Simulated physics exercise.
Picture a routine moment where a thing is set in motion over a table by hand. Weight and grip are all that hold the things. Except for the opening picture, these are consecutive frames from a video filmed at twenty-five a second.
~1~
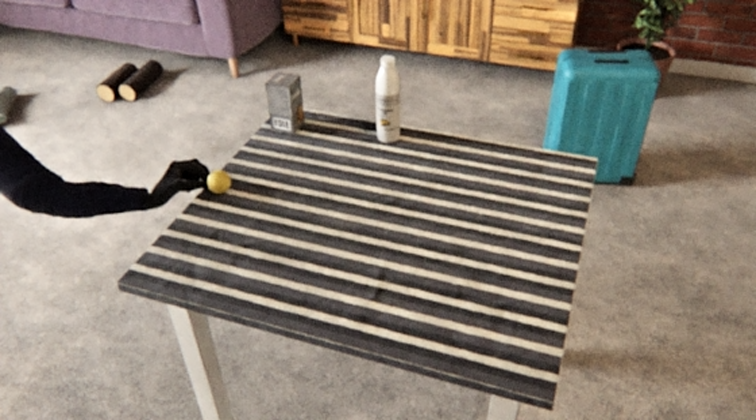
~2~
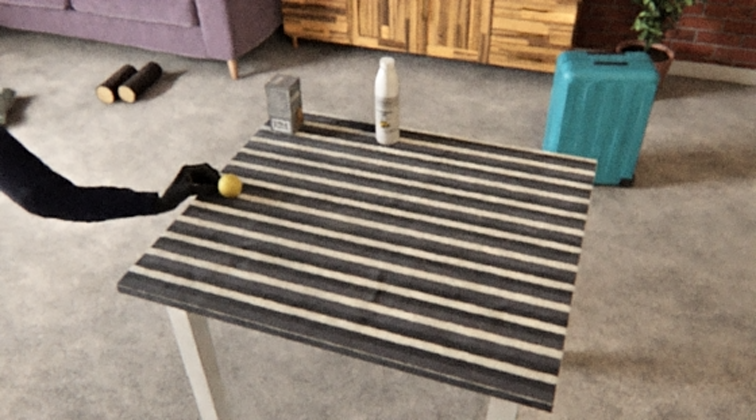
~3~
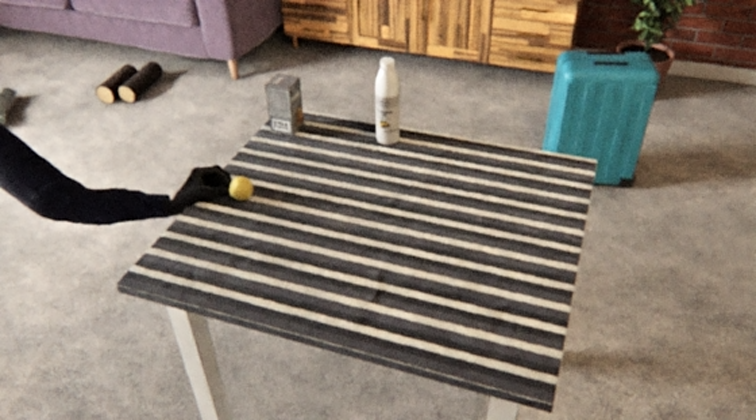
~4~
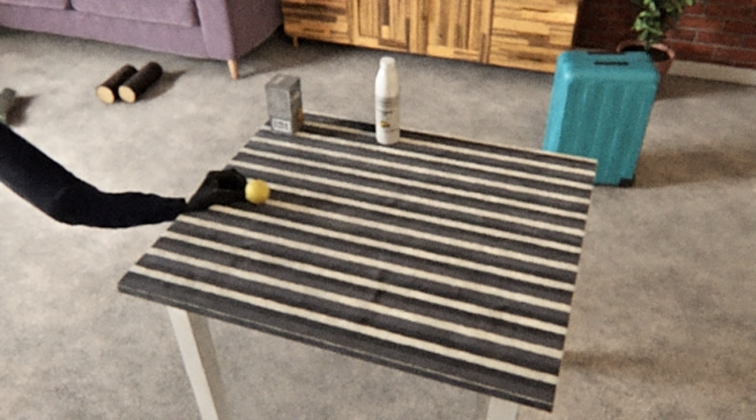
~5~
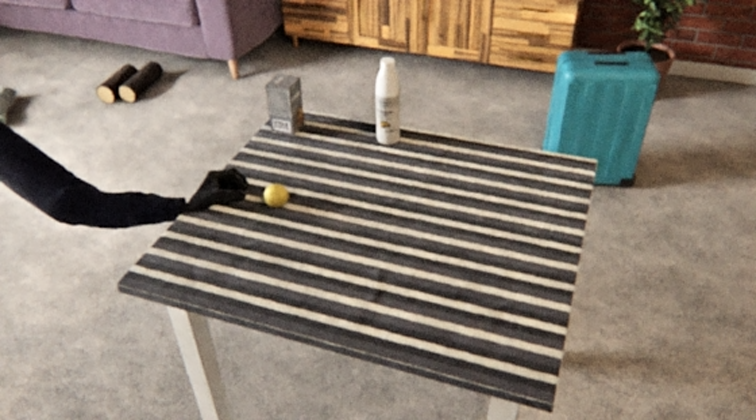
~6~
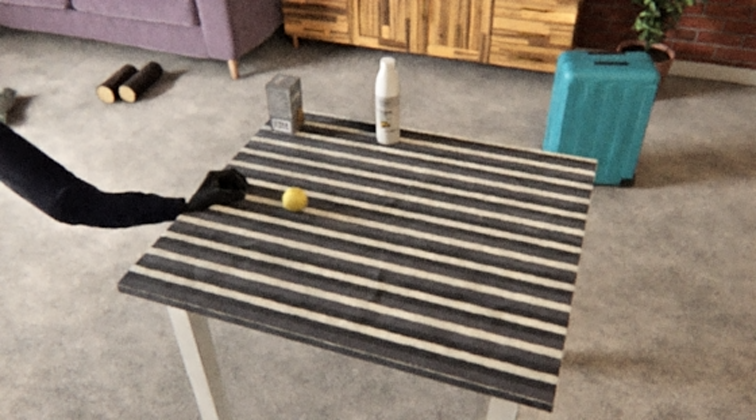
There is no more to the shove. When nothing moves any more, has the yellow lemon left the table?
Well, in the end it leaves the table.
Then, 0.20 s on from there, yellow lemon shifted well along near (390, 220).
Then, 0.50 s on from there, yellow lemon shifted well along near (537, 252).
Then, 0.70 s on from there, yellow lemon now off the table.
Then, 1.00 s on from there, things are still on the move.
In the end, off the table, yellow lemon.
